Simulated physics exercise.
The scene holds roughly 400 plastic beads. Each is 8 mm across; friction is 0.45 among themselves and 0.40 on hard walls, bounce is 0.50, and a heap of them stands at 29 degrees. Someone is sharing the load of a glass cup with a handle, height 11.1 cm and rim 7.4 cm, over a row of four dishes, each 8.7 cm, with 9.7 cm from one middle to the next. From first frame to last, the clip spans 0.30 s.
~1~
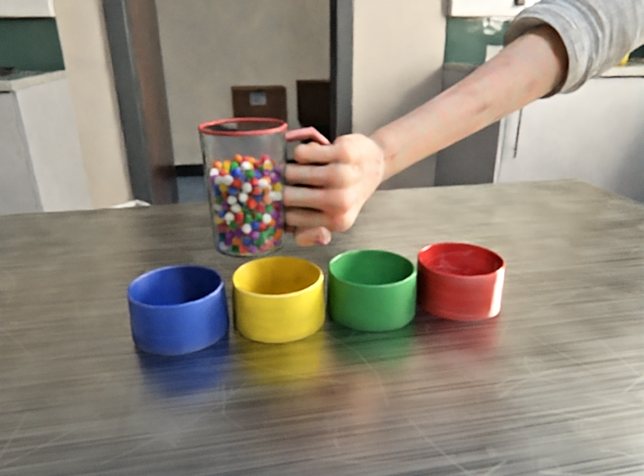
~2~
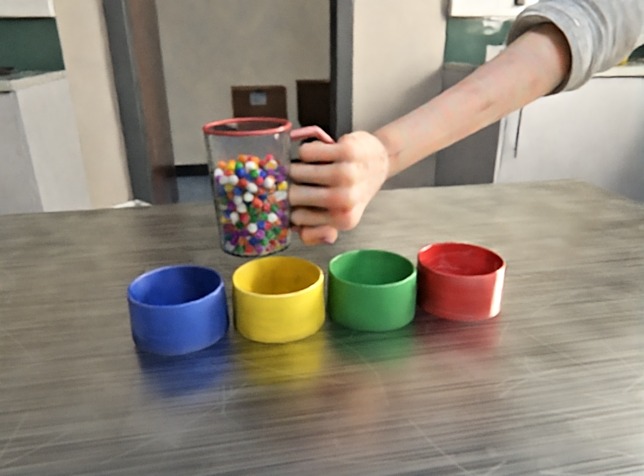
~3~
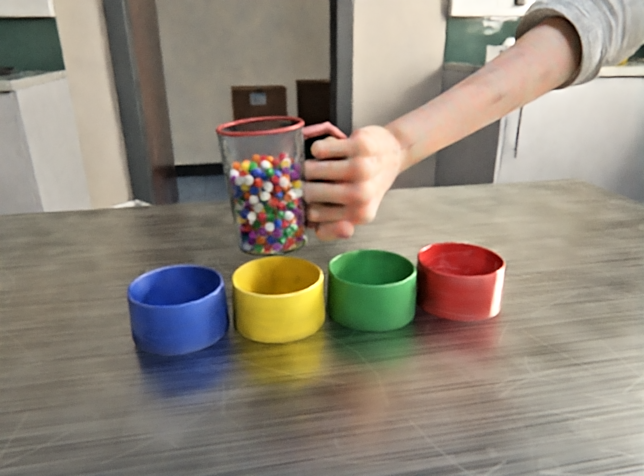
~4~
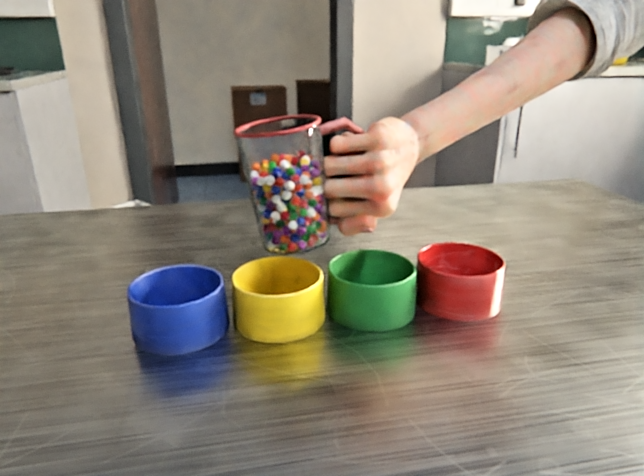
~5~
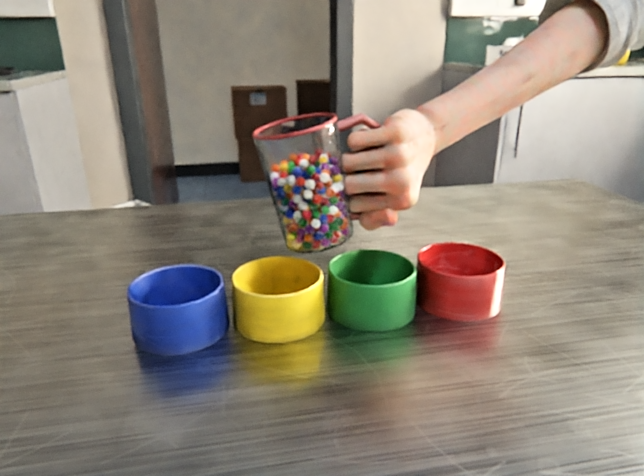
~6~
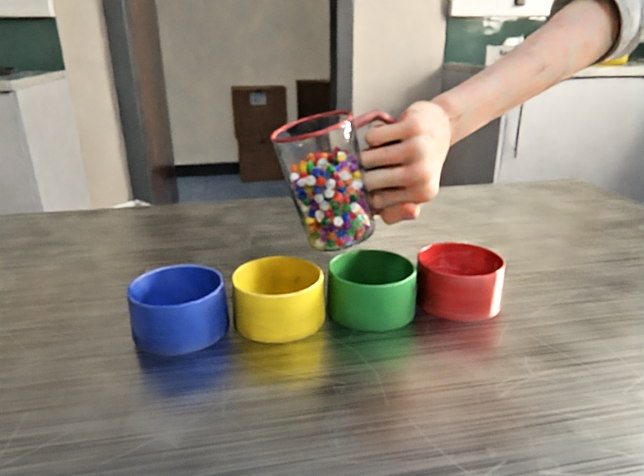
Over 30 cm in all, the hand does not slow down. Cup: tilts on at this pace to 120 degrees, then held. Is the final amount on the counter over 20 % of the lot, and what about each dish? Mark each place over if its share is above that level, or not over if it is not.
Red: Over, blue: Not over, green: Not over, yellow: Not over, counter: Not over.
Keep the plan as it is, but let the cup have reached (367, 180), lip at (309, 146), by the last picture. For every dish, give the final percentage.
Kept per dish: Red = 100, blue = 0, green = 0, yellow = 0.
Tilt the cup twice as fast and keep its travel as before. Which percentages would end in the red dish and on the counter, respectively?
In that case the red dish gets 100 and the counter gets 0.
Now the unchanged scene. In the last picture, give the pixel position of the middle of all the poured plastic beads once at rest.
Centre at rest, approx.: (460, 274) px.
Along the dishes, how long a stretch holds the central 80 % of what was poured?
5 centimetres.
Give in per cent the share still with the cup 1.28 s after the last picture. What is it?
That would be some 100 per cent.
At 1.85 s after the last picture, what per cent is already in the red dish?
About 90 percent.
Then, 0.76 s after the last picture, tilt 64 degrees; cup holds 100 %.
Then, 1.28 s after the last picture, tilt 97 degrees; cup holds 100 %.
Then, 1.85 s after the last picture, tilt 120 degrees; cup holds 10 %, red 90 %.
In the end, red 100 %, blue 0 %, green 0 %, yellow 0 %, counter 0 %.
